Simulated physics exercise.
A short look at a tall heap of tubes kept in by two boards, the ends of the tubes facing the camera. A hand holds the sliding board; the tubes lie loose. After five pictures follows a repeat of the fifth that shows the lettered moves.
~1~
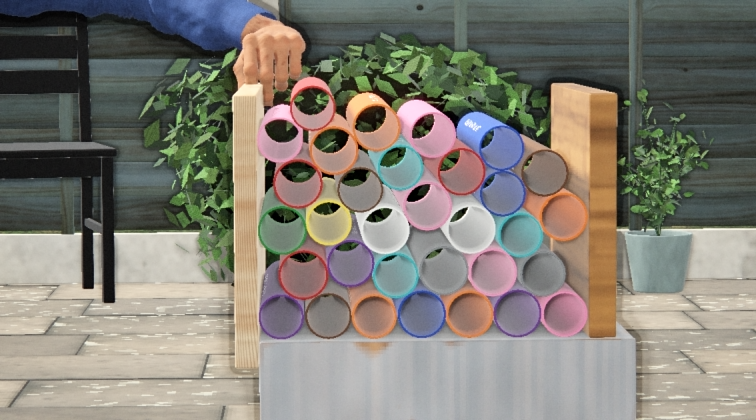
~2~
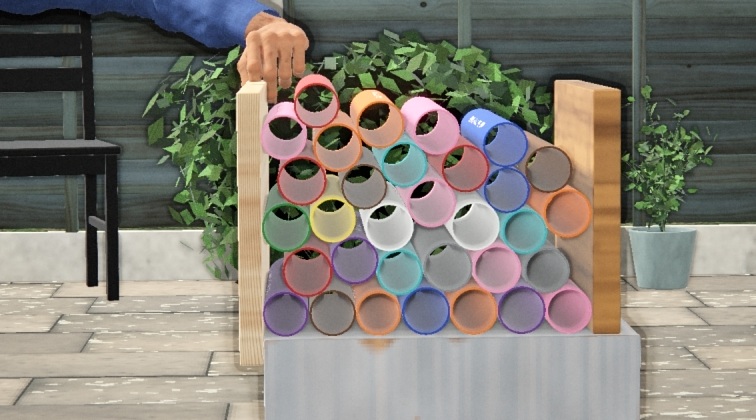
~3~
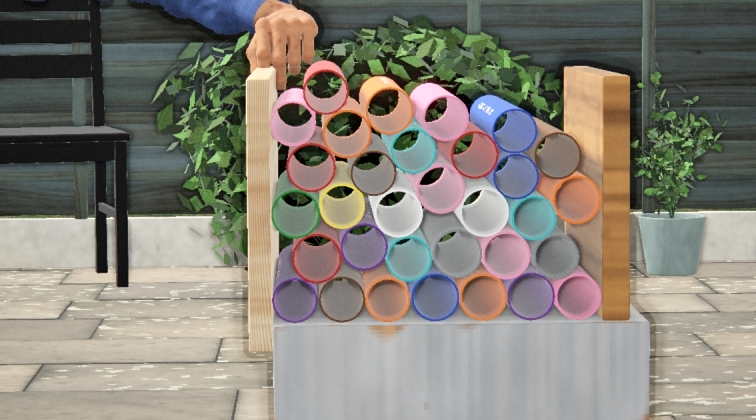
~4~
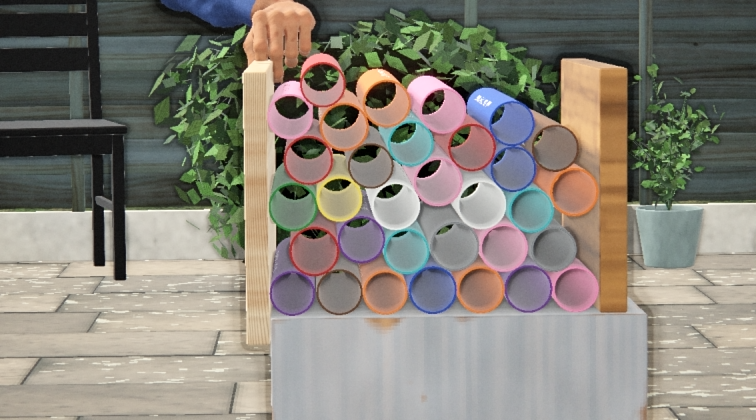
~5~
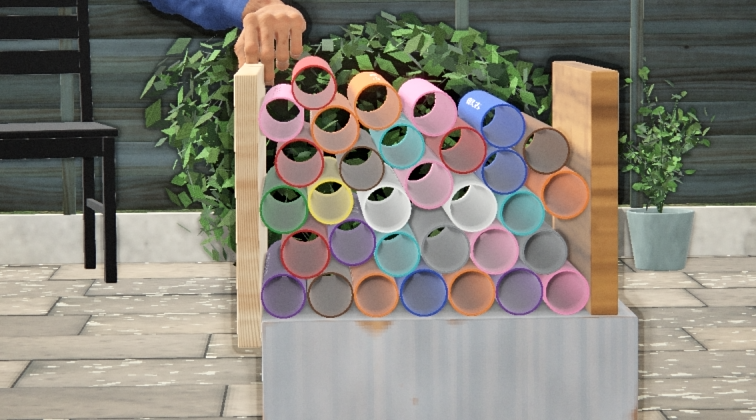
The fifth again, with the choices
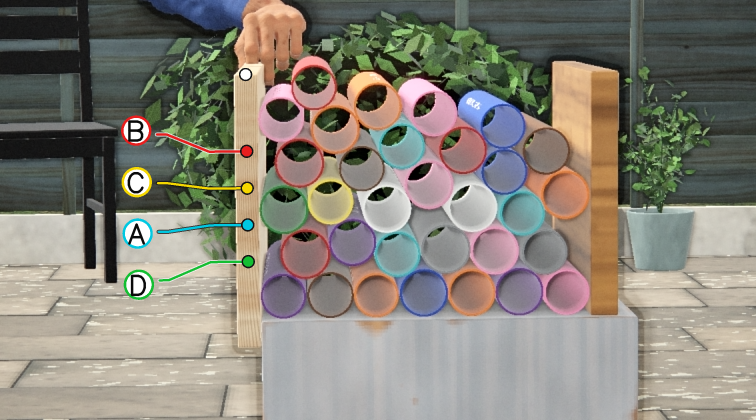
A hand rested on top of the left wooden board beside a stack of colourful tubes on a grey block, and nothing in the pile shifted while the whole view only wobbled slightly.
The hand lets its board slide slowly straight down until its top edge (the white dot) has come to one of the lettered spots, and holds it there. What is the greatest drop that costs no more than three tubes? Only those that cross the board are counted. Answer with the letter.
The last mark within the limit is A.
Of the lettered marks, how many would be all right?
The number is three.
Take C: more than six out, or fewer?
It loses fewer than six.
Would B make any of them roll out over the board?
No.
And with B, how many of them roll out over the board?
At B the number is none.
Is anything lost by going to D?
At D: Yes.
On the copy, A at (248, 225); B at (247, 151); C at (247, 188); D at (248, 261); the white dot at (246, 75).
On A. First, top of the board (259, 144).
Then, top of the board (260, 223).
Finally, top of the board (260, 224), two out over the board.
By contrast, B none out over the board; C two out over the board; D more than three out over the board.
